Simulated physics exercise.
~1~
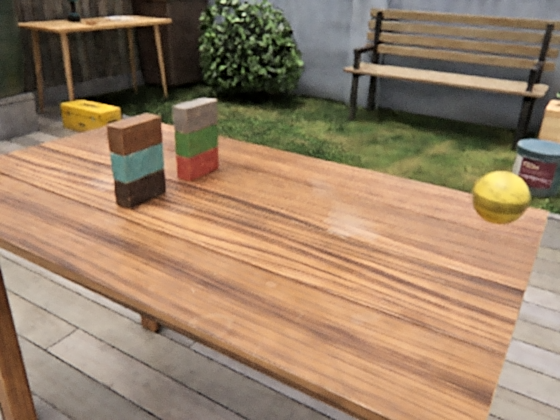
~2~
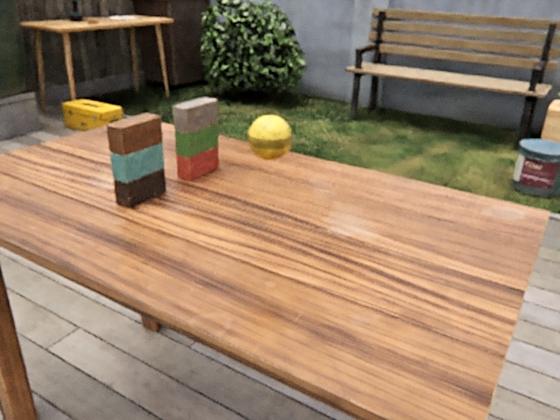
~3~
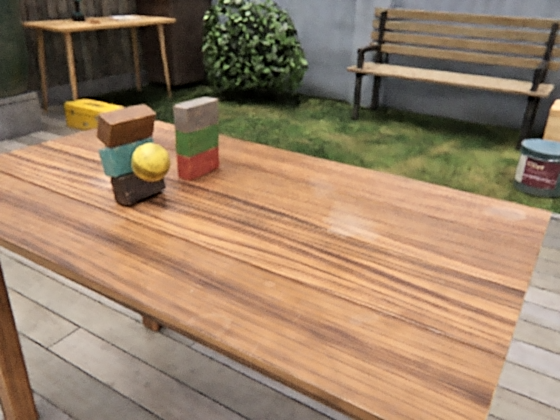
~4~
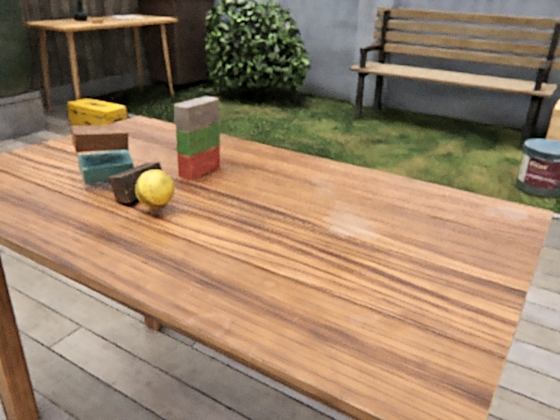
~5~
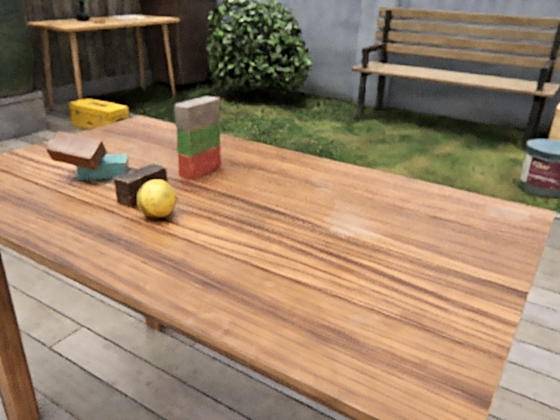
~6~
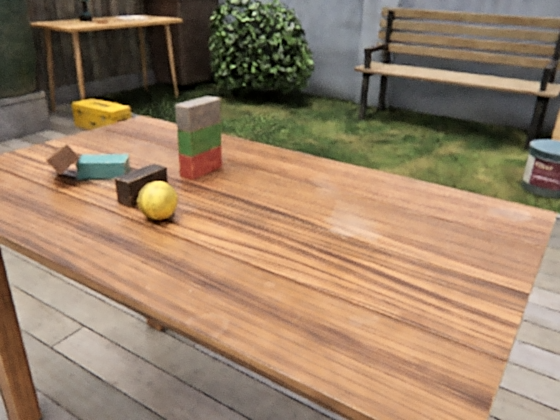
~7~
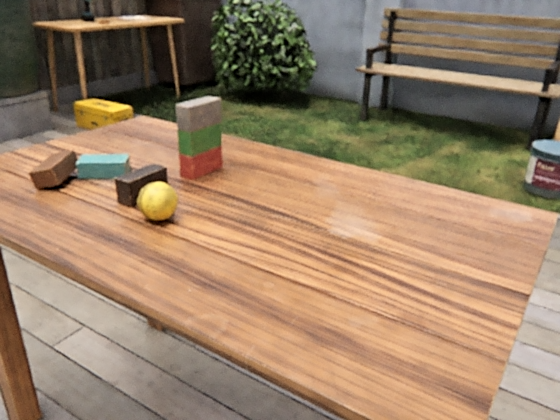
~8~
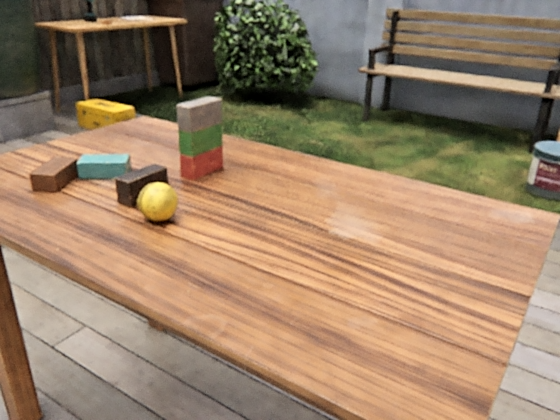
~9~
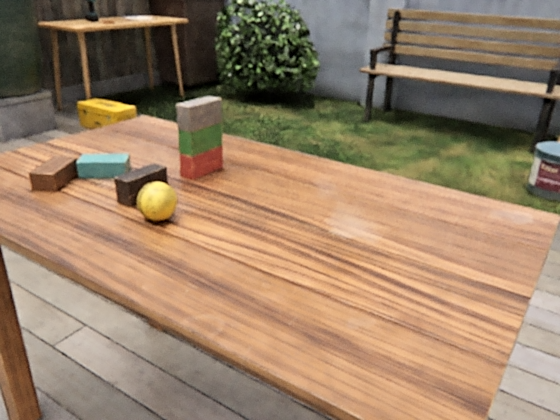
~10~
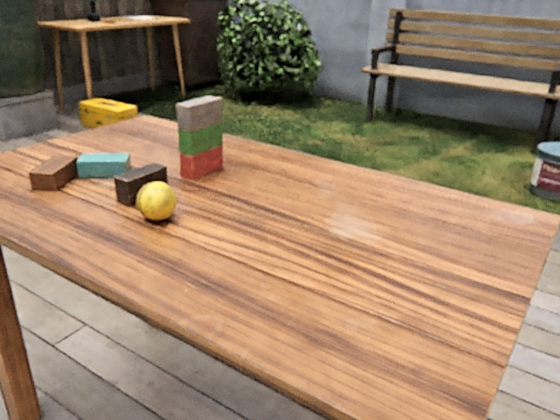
A yellow ball flies in from the right above a striped wooden table on a patio, seen from slightly above, with a bench, a bush and grass behind. On the left stand two little stacks, one of brown, turquoise and black blocks, the other of grey, green and red. The ball drops leftward past the second stack and hits the first, knocking its blocks askew. The brown and turquoise blocks topple to the left, the brown one tumbling over, while the ball settles beside the black block. At the end the grey, green and red stack still stands untouched.
